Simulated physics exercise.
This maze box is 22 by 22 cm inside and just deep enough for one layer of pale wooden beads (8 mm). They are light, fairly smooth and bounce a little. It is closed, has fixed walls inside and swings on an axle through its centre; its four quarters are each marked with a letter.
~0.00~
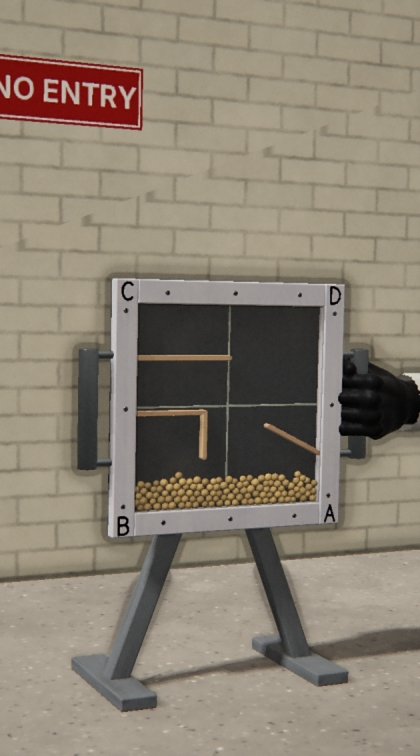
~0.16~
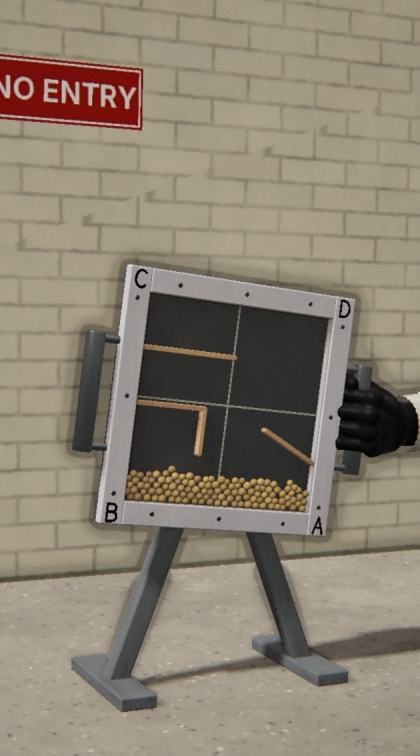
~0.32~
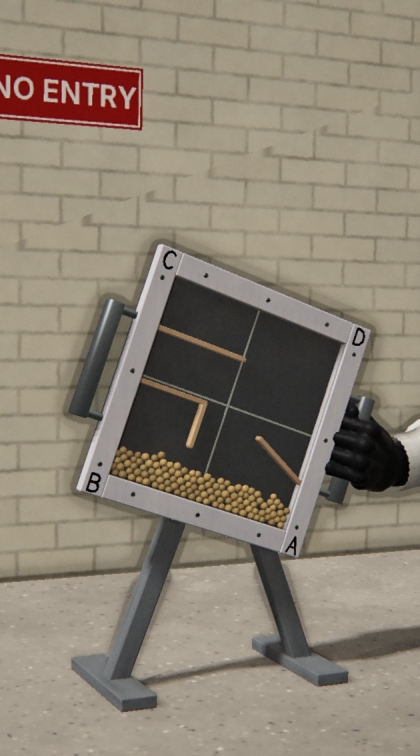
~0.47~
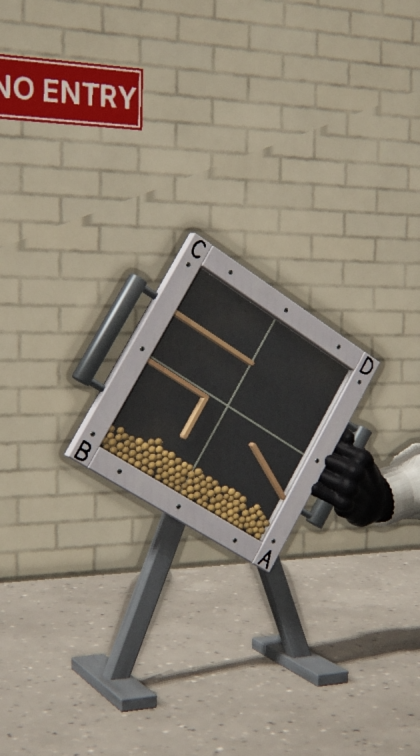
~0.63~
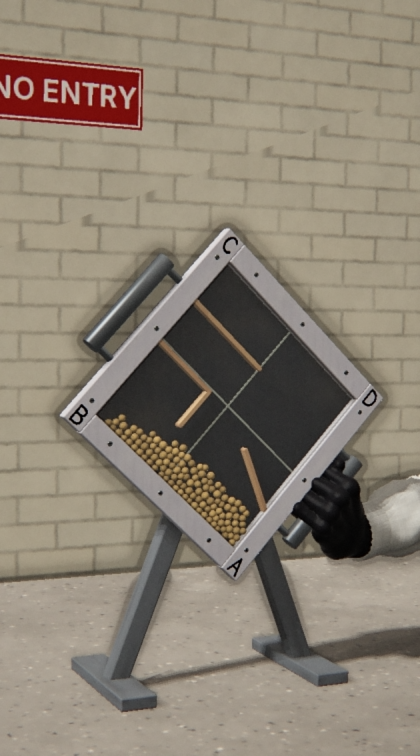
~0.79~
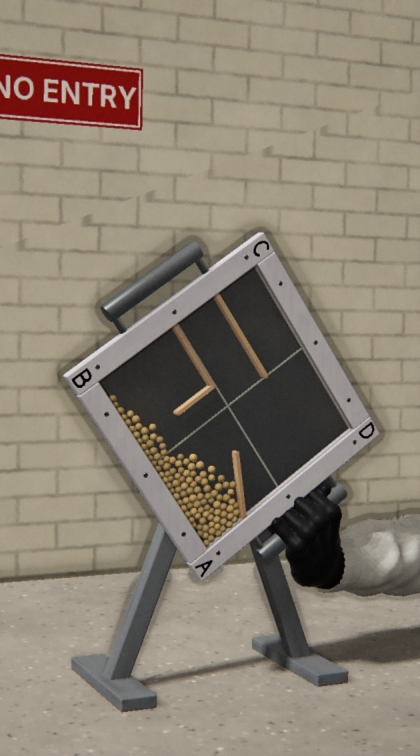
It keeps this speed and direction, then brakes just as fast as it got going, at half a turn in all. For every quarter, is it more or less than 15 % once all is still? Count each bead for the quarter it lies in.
A less, B less, C more, D more than 15 %.
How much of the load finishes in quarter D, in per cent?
Roughly 55 per cent.
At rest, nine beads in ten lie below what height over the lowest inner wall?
Roughly 7 cm.
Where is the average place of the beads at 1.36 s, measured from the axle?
Some 9 cm left and 3 cm below.
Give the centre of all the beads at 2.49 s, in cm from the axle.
About 4 cm left and 4 cm below.
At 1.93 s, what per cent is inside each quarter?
Quarter A: 80; quarter B: 0; quarter C: 0; quarter D: 20.
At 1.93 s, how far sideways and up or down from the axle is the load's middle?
Some 8 cm left and 1 cm below.
By 1.36 s it has turned 99°, the beads' middle is 9 cm left of and 3 cm below the axle; by quarter, A 85 %, B 15 %.
By 1.93 s it has turned 143°, the beads' middle is 8 cm left of and 1 cm below the axle; by quarter, A 80 %, D 20 %.
At rest by 3.4 s, A 0 %, B 0 %, C 45 %, D 55 %.
